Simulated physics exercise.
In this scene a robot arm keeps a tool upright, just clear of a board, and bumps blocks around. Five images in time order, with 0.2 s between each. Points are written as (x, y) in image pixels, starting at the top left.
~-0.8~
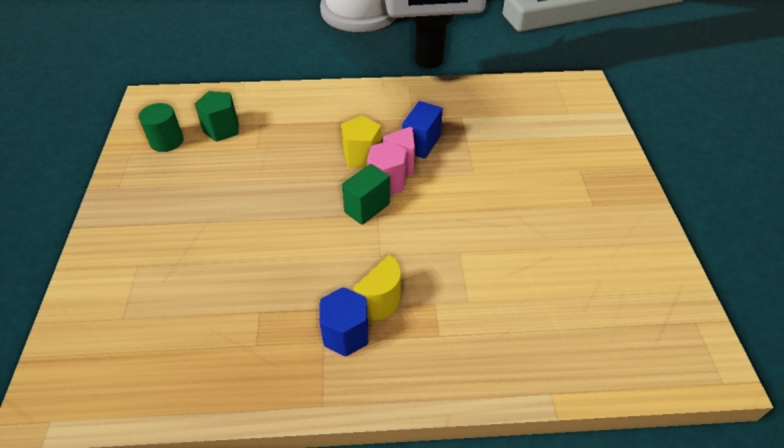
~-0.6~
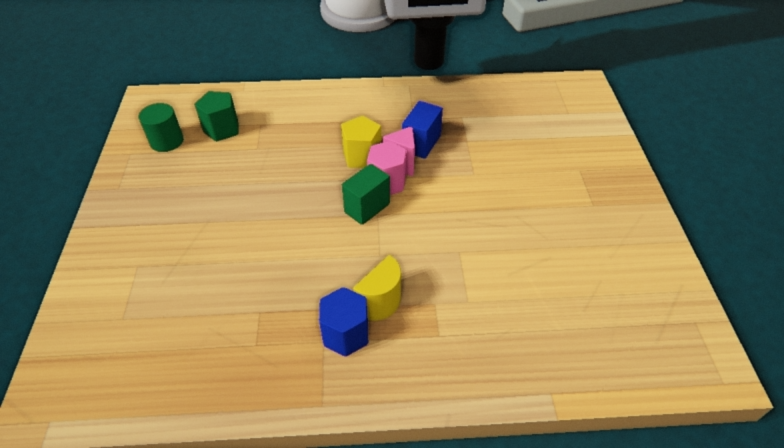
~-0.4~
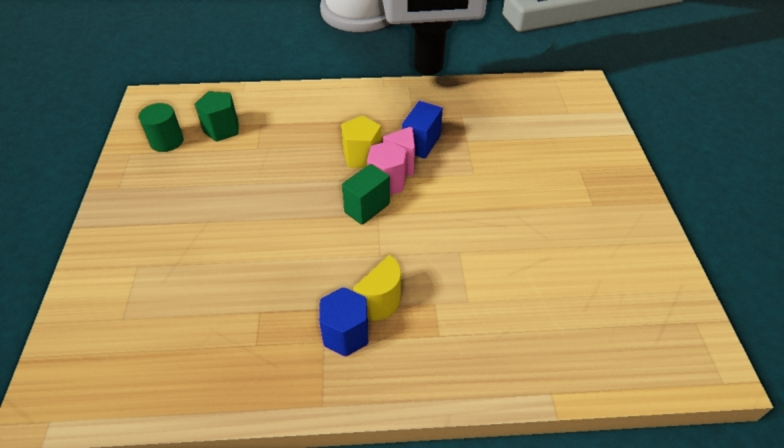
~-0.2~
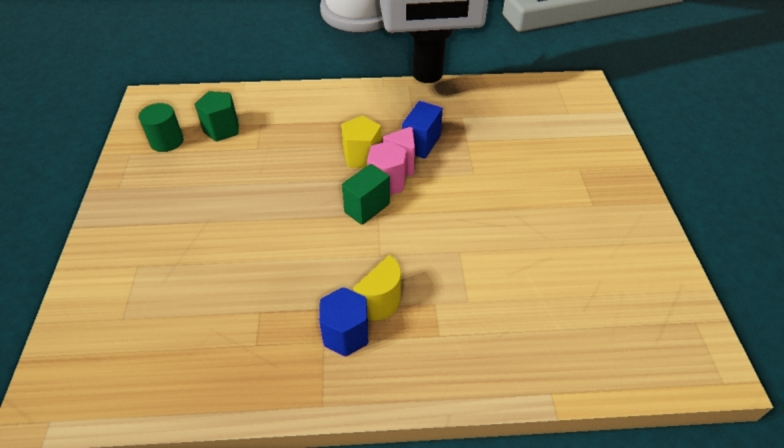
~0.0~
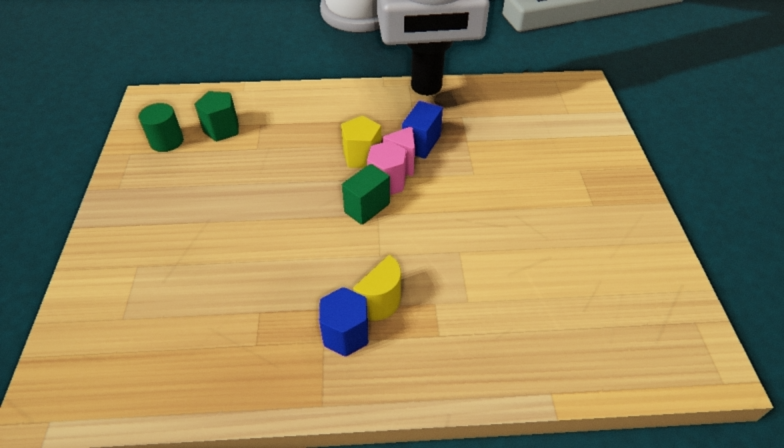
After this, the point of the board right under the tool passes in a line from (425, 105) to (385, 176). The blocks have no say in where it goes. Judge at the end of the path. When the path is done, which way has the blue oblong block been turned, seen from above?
Top view: Counterclockwise.
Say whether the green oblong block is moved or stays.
It is shifted.
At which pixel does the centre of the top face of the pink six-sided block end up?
It is going to be at (377, 175).
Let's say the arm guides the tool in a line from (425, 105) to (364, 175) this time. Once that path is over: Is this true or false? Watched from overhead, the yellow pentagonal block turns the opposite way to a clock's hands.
That is false.
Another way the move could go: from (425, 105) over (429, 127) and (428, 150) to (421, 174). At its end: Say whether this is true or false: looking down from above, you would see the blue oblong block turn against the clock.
Answer: True.
On the path given first. One third of the way, tool at (414, 109); green oblong block at (363, 181); pink six-sided block at (386, 157), turned 10° clockwise; pink triangular piece at (409, 144), turned 30° clockwise; blue oblong block at (428, 123), turned 25° anticlockwise.
Two thirds of the way, tool at (400, 133); green oblong block at (363, 181); pink six-sided block at (386, 157), turned 15° clockwise; pink triangular piece at (417, 149), turned 60° clockwise; blue oblong block at (433, 137), turned 85° anticlockwise.
At the end, tool at (384, 159); yellow pentagonal block at (351, 135), turned 50° clockwise; green oblong block at (351, 198); pink six-sided block at (377, 175); pink triangular piece at (417, 158); blue oblong block at (434, 138), turned 90° anticlockwise.
